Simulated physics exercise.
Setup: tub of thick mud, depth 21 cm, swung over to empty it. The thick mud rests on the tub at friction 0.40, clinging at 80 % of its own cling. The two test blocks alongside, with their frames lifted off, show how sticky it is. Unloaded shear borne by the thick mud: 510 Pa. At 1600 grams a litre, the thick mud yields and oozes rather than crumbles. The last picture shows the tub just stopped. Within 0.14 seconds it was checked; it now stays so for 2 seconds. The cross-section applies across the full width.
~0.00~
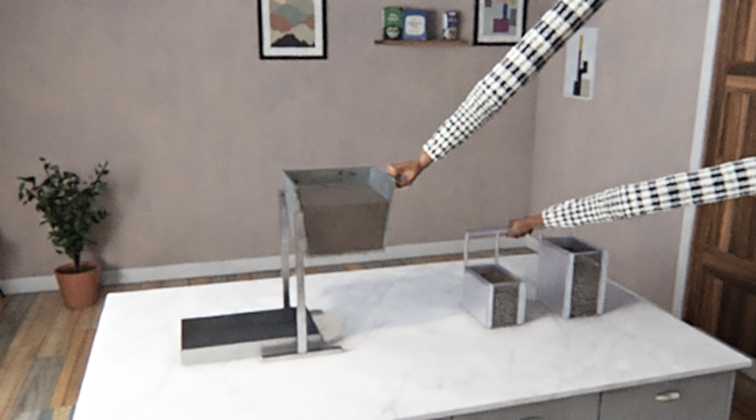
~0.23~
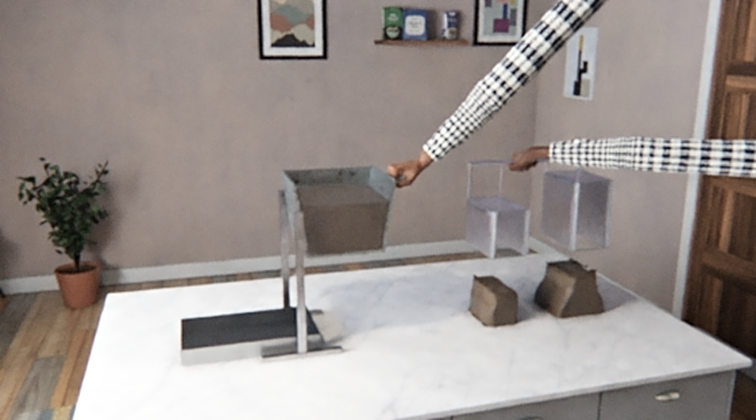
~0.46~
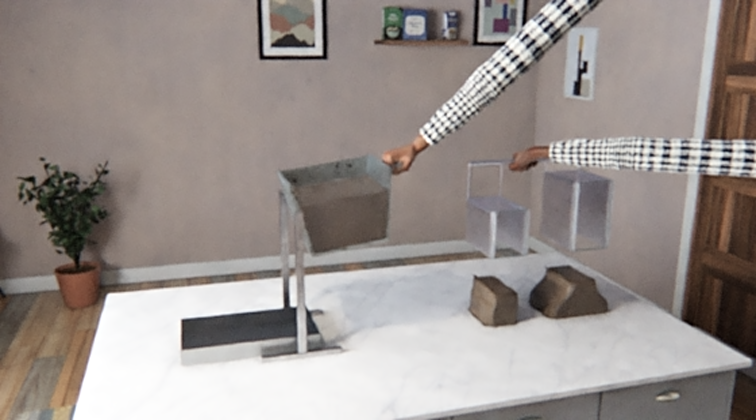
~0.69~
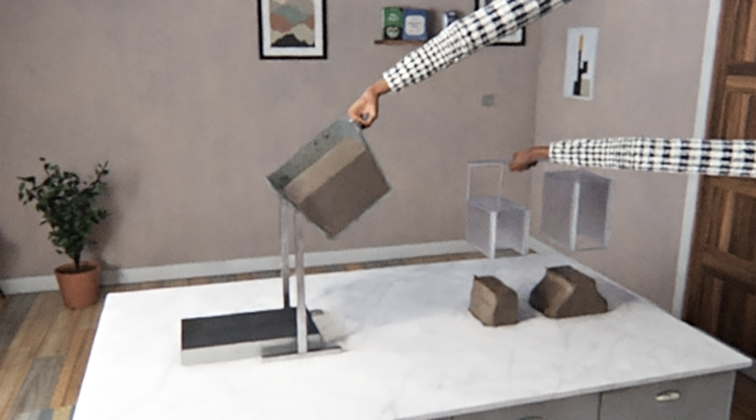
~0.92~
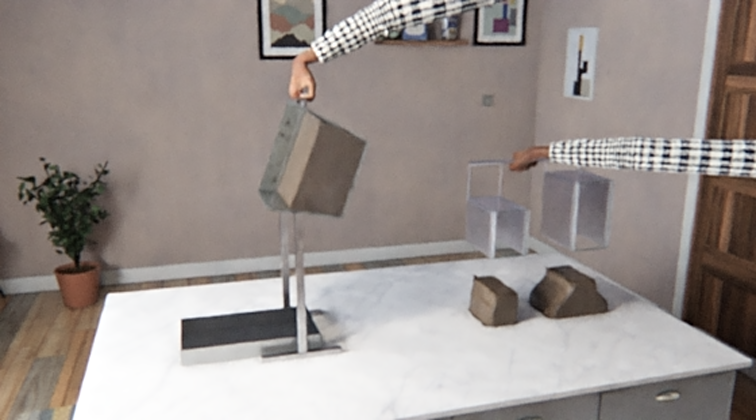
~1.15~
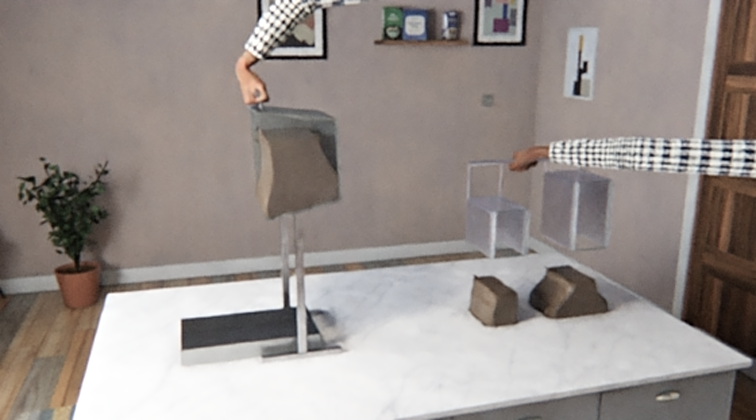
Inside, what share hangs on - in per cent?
I would say around 30 per cent.
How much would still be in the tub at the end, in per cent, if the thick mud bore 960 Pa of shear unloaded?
I'd guess around 50 in a hundred.
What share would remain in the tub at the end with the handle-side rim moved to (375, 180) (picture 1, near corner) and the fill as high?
I'd say around 40 percent would remain in the tub at the end.
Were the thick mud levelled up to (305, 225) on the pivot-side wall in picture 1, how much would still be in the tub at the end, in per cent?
About 50 %.
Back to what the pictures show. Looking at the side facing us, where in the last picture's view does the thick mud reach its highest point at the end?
(297, 186).
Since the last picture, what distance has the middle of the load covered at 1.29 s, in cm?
About 8 cm.
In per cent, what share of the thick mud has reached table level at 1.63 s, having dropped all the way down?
I'd say about 60 per cent of it.
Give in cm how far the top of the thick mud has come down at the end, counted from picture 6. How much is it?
About 13 cm.
After 1.29 s, the tub is at 93 degrees and holds 67 %.
After 1.46 s, the tub is at 93 degrees and holds 37 %.
After 1.63 s, the tub is at 93 degrees and holds 32 %.
After 1.80 s, the tub is at 93 degrees and holds 30 %.
After 3.15 s, the tub is at 93 degrees and holds 30 %.
